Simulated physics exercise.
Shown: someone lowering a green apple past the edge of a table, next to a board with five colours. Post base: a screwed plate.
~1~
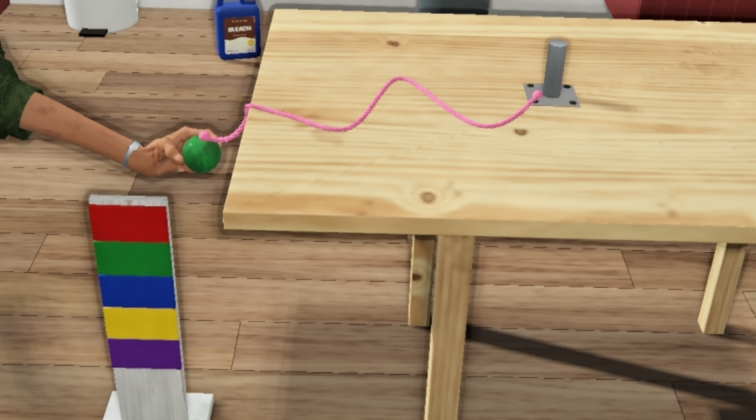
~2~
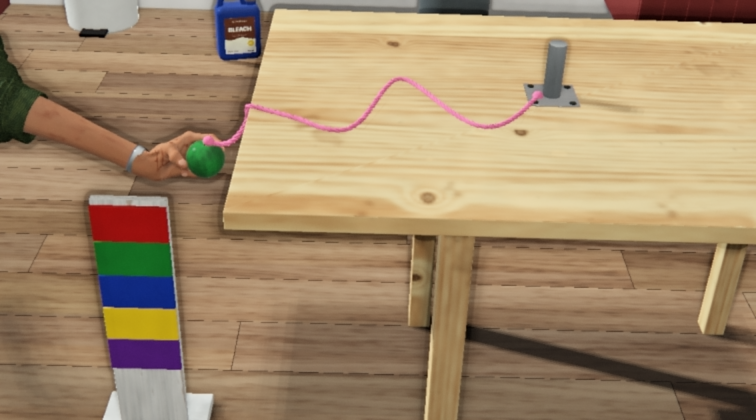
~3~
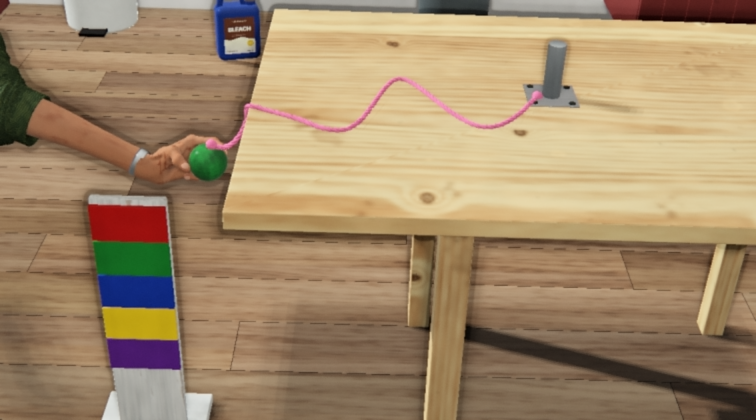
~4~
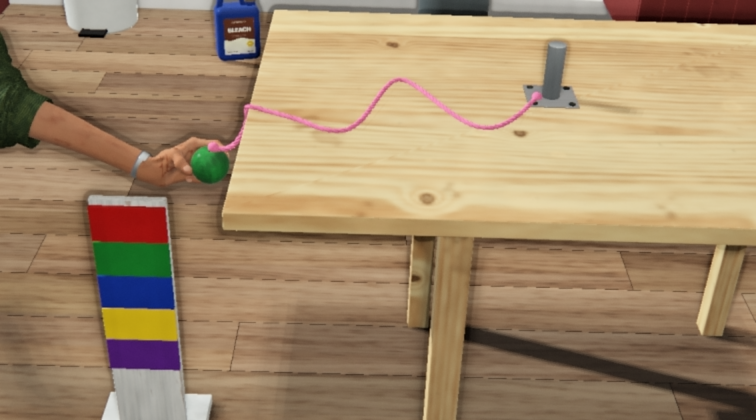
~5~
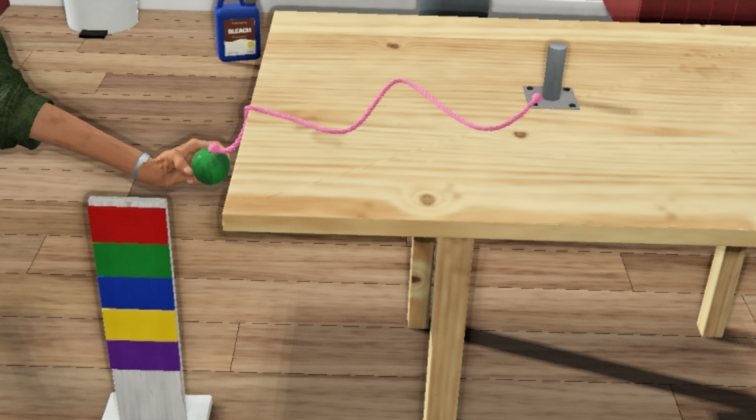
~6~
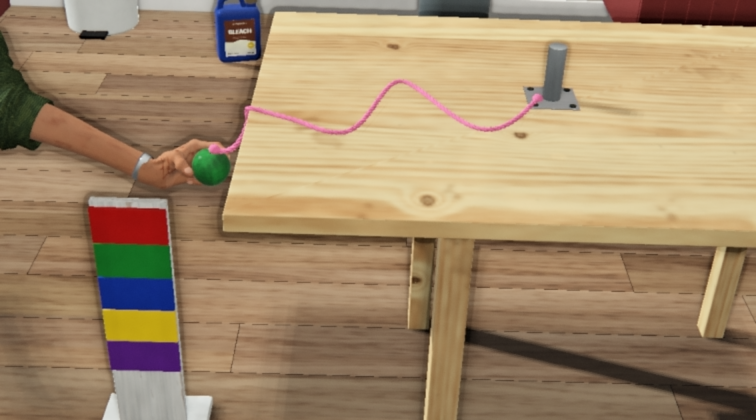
The clip shows a hand holding a green ball tied to a slack pink cord running across a wooden table to a metal post, beside a color-striped board; the hand shifts slightly down and right, then stays nearly still.
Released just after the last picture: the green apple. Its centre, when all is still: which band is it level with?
It is level with the yellow band.
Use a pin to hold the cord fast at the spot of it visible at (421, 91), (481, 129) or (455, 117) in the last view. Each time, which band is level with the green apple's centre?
Green, then blue, then blue.
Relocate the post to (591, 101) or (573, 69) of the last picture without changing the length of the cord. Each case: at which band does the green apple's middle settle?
For the first spot, blue; for the second, blue.
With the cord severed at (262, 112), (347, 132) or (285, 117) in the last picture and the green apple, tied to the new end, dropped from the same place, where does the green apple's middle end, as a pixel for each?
I'd put it around (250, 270) for the first cut, (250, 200) for the second and (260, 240) for the third.
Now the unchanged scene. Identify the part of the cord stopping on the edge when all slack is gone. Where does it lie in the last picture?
You'll find it somewhere around (377, 102).
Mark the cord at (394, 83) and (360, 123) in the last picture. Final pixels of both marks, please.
To (300, 105) for the first and to (251, 156) for the second.
A little later, apple near (265, 313); level with yellow.
Next, apple near (257, 328); level with yellow.
When it is over, apple near (259, 329); level with yellow. The cord holds its middle at yellow.
